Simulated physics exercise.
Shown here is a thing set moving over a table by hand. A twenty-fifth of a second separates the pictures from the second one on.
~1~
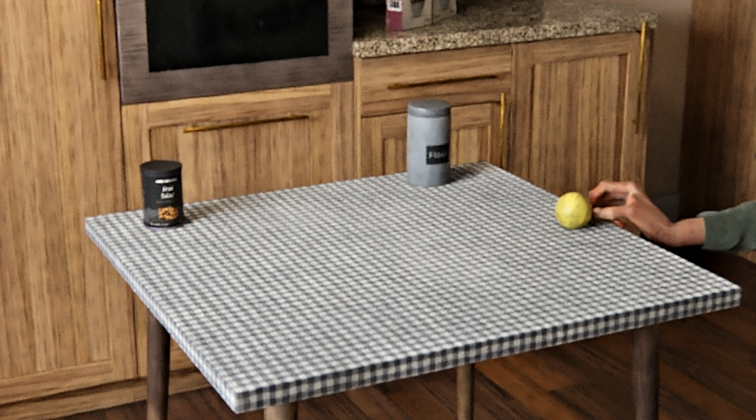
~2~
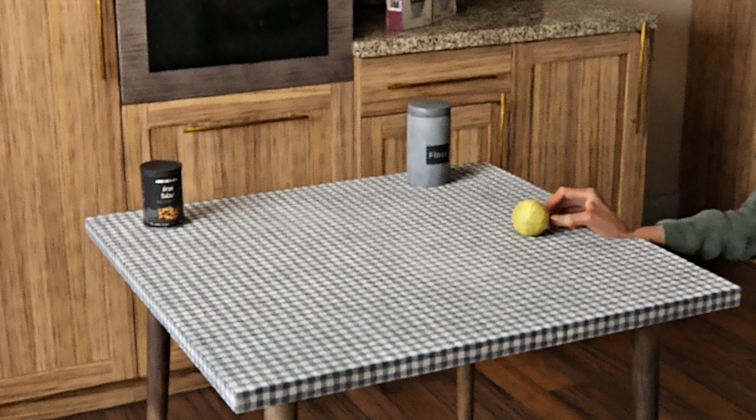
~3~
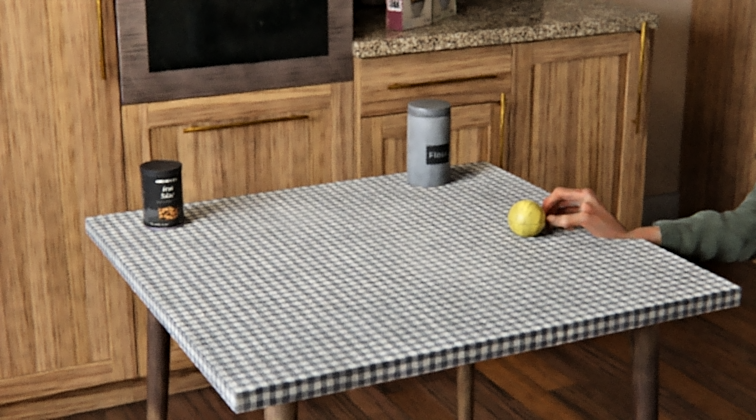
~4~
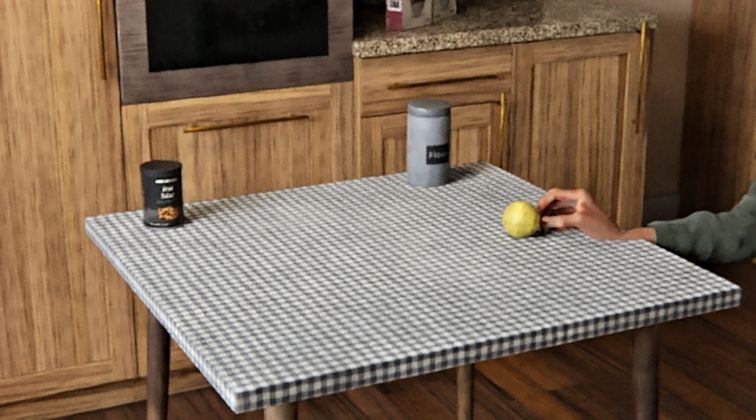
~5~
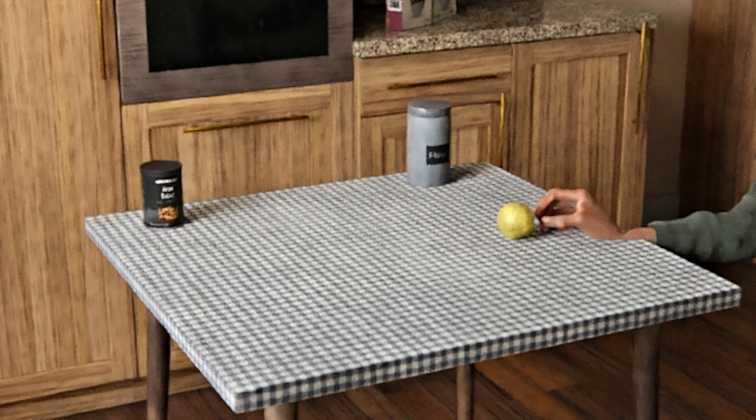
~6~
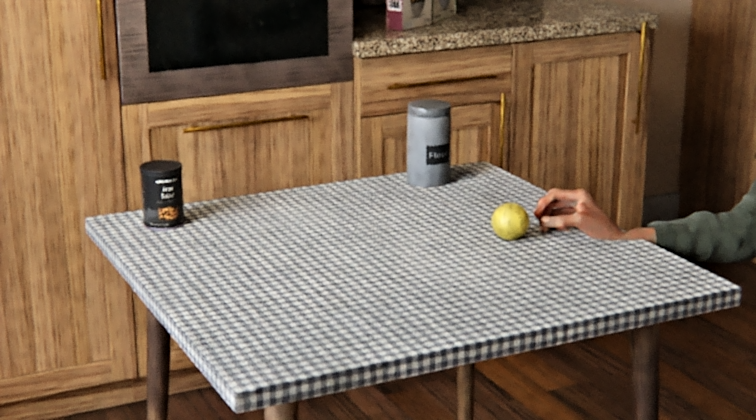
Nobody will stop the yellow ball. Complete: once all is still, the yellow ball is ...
On the table.
Then, 0.10 s after the last picture, yellow ball rolled about its own width near (500, 223).
Then, 0.20 s after the last picture, yellow ball rolled about its own width near (492, 225).
At rest, moved from the start, yellow ball. Seen from the same camera at the end, yellow ball near (486, 226).
